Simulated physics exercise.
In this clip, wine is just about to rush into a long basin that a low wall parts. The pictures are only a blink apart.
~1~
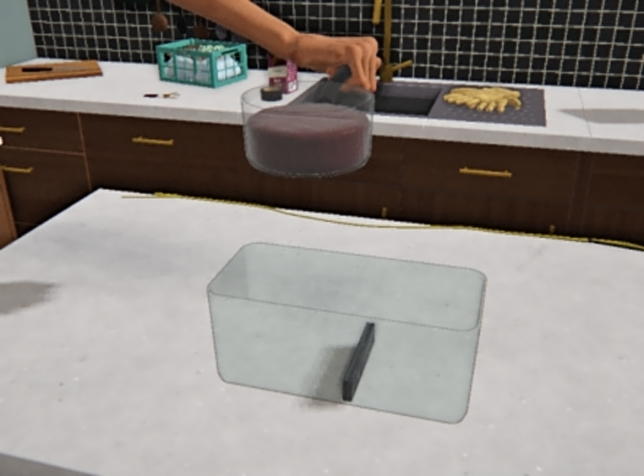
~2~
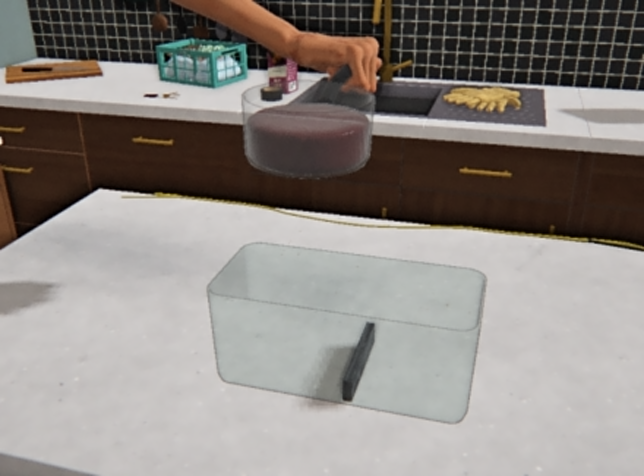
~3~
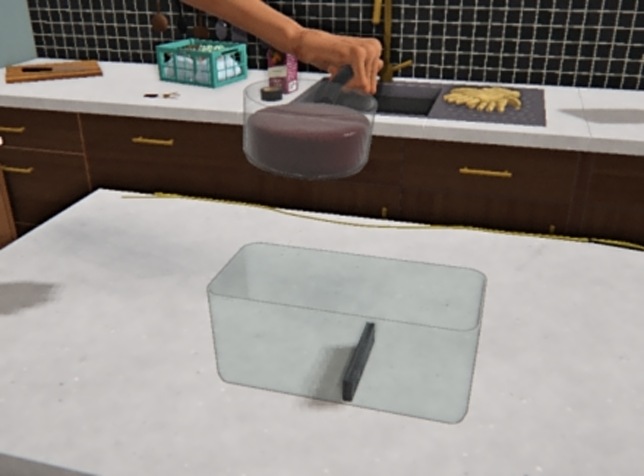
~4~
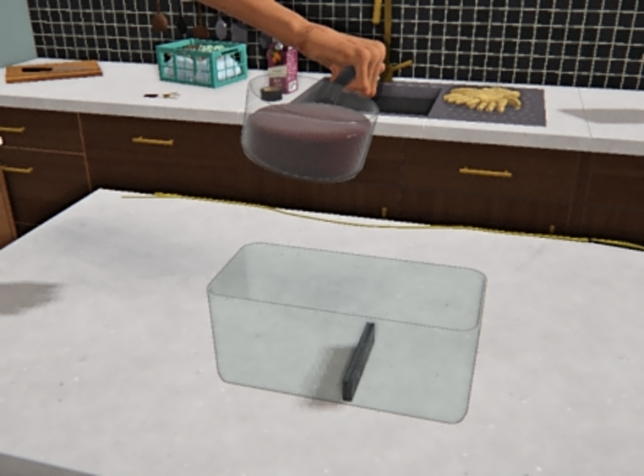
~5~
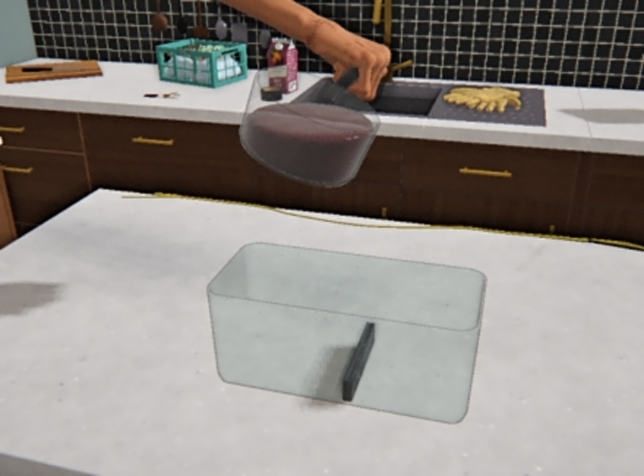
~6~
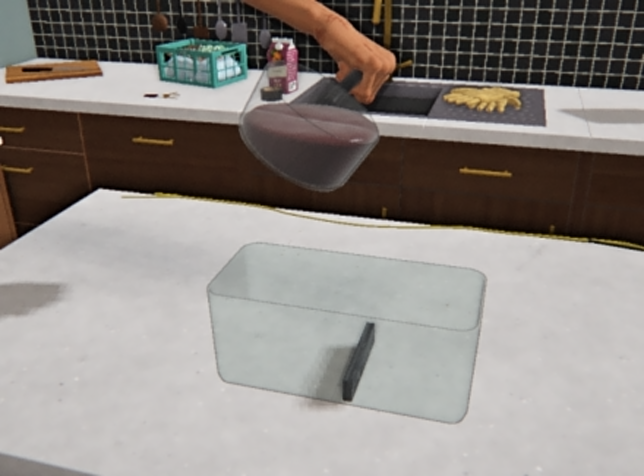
Hand tilting a clear round container of dark reddish liquid steadily rightward above an empty, divided rectangular basin on a white counter.
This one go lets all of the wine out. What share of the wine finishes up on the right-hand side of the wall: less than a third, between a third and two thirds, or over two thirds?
The quantity right of the wall will come in past two thirds.
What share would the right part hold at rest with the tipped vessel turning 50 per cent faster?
Result: Roughly 70 %.
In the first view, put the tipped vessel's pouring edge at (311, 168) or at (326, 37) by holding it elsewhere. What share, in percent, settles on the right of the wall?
The first gives 35 %, the second 60 %.
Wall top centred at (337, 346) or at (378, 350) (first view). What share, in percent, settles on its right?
The first position gives around 85 percent, the second around 70 percent.
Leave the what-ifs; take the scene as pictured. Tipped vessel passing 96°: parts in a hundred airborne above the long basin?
It's about 55 per cent.
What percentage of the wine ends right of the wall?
It is close to 80 per cent.
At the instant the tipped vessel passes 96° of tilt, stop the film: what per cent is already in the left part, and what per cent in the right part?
Left about 0, right about 20.
A moment on, the tilt is 96° and 25 per cent is still to pour, 0 is left of the wall and 22 right of it.
Next, the tilt is 111° and 4 per cent is still to pour, 9 is left of the wall and 74 right of it.
Then the tilt is 111° and 0 per cent is still to pour, 15 is left of the wall and 82 right of it.
Later the tilt is 111° and 0 per cent is still to pour, 19 is left of the wall and 78 right of it.
Finally, 19 per cent lies left of the wall, 78 right of it and 2 outside.
